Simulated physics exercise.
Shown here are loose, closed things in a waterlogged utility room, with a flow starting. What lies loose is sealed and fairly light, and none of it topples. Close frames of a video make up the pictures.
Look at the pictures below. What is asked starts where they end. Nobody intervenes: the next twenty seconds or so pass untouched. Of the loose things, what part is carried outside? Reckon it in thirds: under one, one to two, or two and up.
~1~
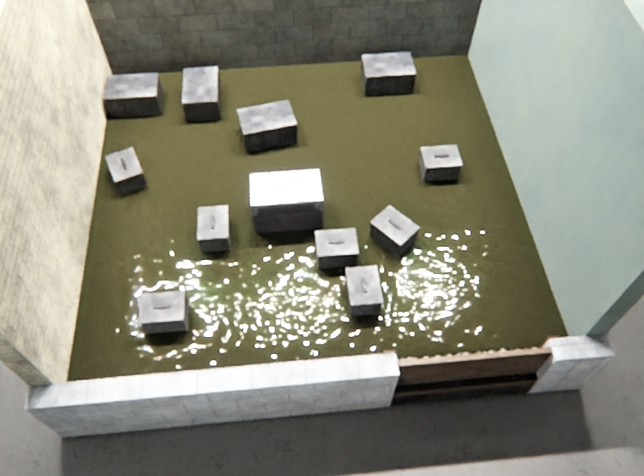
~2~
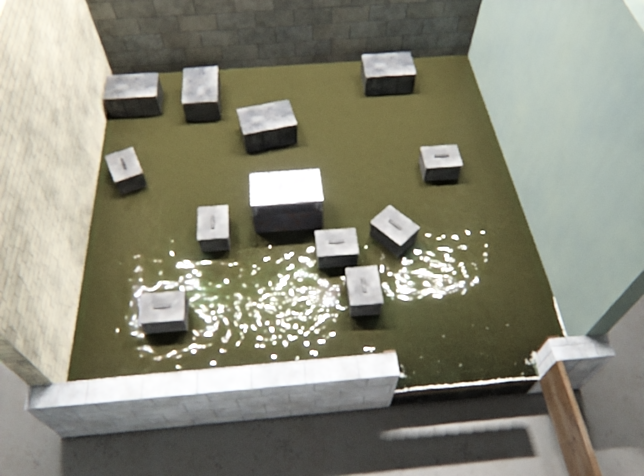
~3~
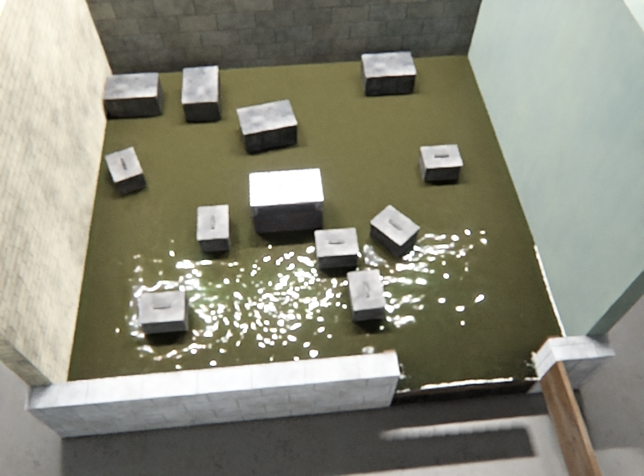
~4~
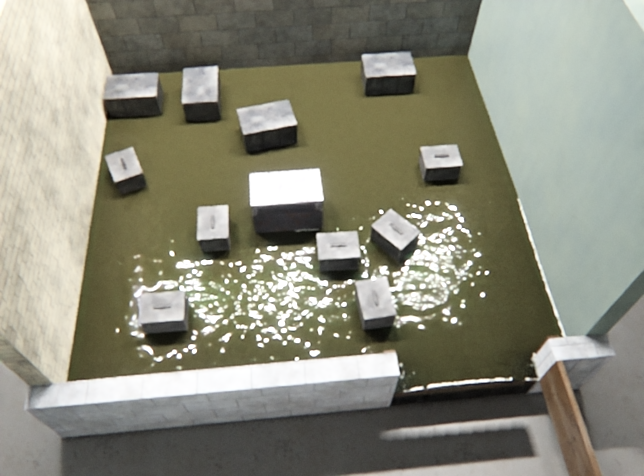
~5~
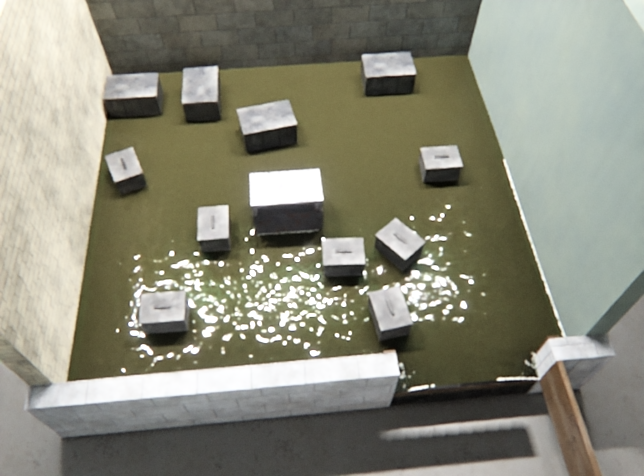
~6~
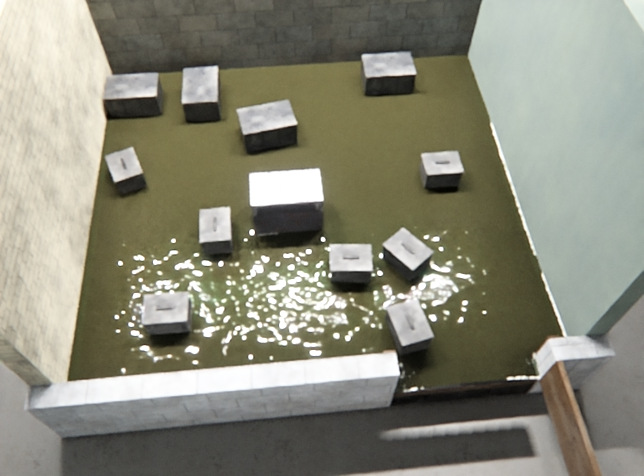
Fraction: One third to two thirds.
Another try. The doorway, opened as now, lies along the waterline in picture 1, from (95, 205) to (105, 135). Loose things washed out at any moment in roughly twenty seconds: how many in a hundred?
About 50 per cent.
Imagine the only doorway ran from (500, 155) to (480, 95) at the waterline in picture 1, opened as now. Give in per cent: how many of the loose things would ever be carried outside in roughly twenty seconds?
Near 50 in a hundred.
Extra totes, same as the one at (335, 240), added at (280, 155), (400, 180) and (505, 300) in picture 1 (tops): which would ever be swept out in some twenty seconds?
Summary in sequence: Exits at some point, exits at some point, exits at some point.
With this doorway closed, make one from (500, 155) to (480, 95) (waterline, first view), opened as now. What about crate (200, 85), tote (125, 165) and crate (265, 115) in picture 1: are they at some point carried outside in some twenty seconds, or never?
For the three items in order: Contained, contained, escaped.
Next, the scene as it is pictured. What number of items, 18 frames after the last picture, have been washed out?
Tally: 4.
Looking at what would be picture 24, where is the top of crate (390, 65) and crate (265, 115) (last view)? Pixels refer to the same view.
Look for them around (413, 88) and (309, 141).
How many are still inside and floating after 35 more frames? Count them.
Number: 5.
A moment on, 1 of 11 are out; 10 afloat.
Next, 4 of 11 are out; 7 afloat.
Later, 6 of 11 are out; 5 afloat.
In the end, 6 of 11 are out; 5 afloat.
